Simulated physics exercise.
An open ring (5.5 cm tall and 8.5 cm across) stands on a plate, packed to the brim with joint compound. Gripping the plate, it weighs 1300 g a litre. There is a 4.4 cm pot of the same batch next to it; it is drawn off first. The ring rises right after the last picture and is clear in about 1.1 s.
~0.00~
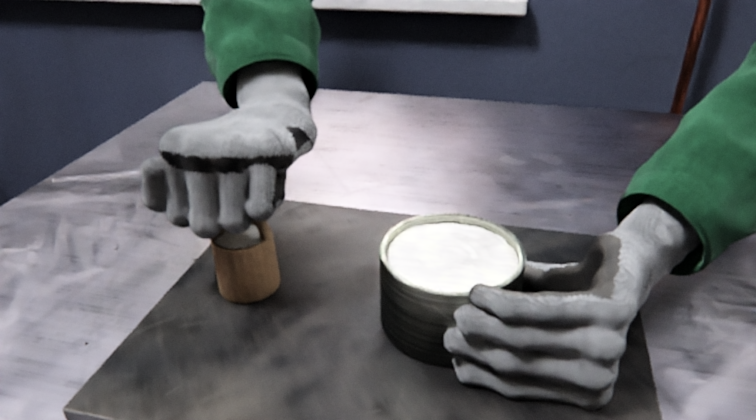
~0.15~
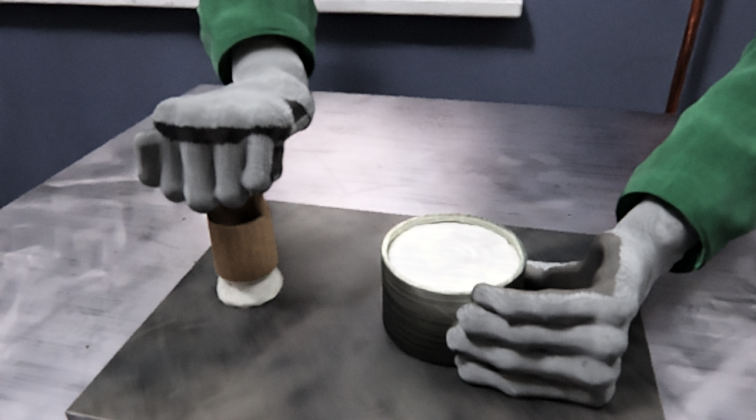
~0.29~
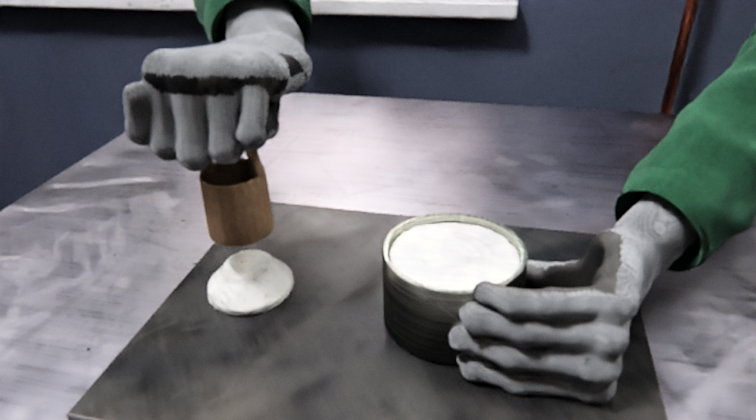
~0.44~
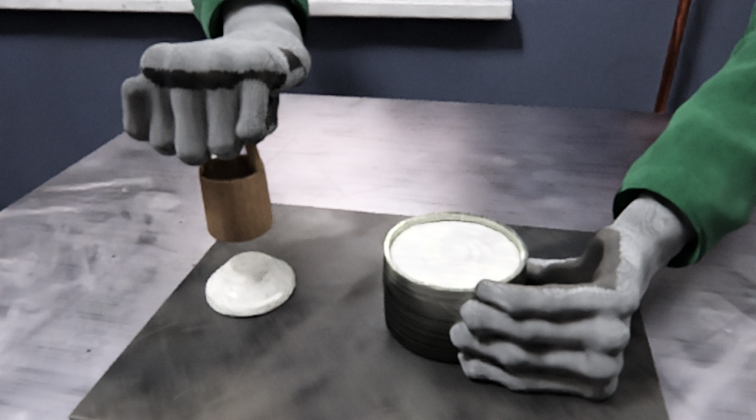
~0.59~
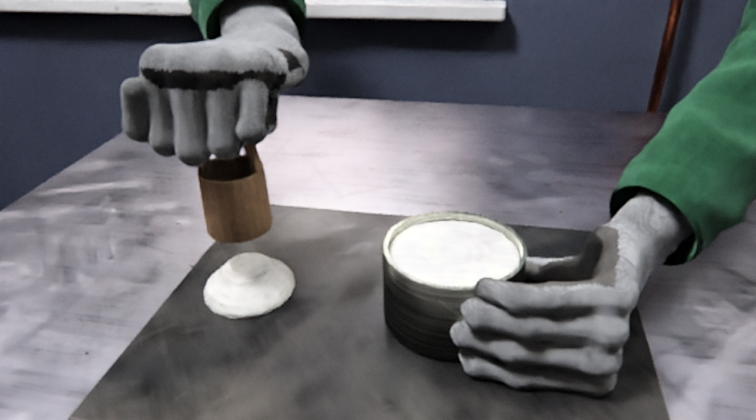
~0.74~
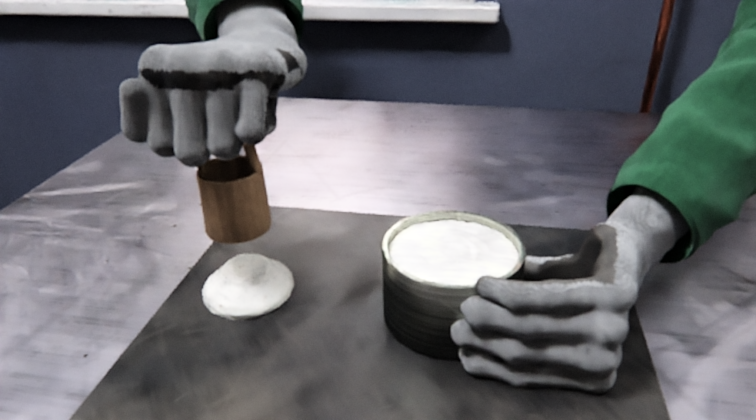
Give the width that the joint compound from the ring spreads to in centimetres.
15.2 cm.
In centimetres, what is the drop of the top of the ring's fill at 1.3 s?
About 2.5 cm.
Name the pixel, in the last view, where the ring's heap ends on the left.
Roughly at pixel (342, 316).
After 1.0 s, the ring is up 1.2 cm; the joint compound has come down 0.2 cm to 5.3 cm and is 9.8 cm wide.
After 1.3 s, the ring is up 3.5 cm; the joint compound has come down 2.4 cm to 3.1 cm and is 14 cm wide.
After 1.6 s, the ring is up 5.9 cm; the joint compound has come down 2.8 cm to 2.7 cm and is 15 cm wide.
After 1.9 s, the ring is clear; the joint compound has come down 2.8 cm to 2.7 cm and is 15 cm wide.
After 2.2 s, at rest, the ring is clear; the joint compound has come down 2.8 cm to 2.7 cm and is 15 cm wide.
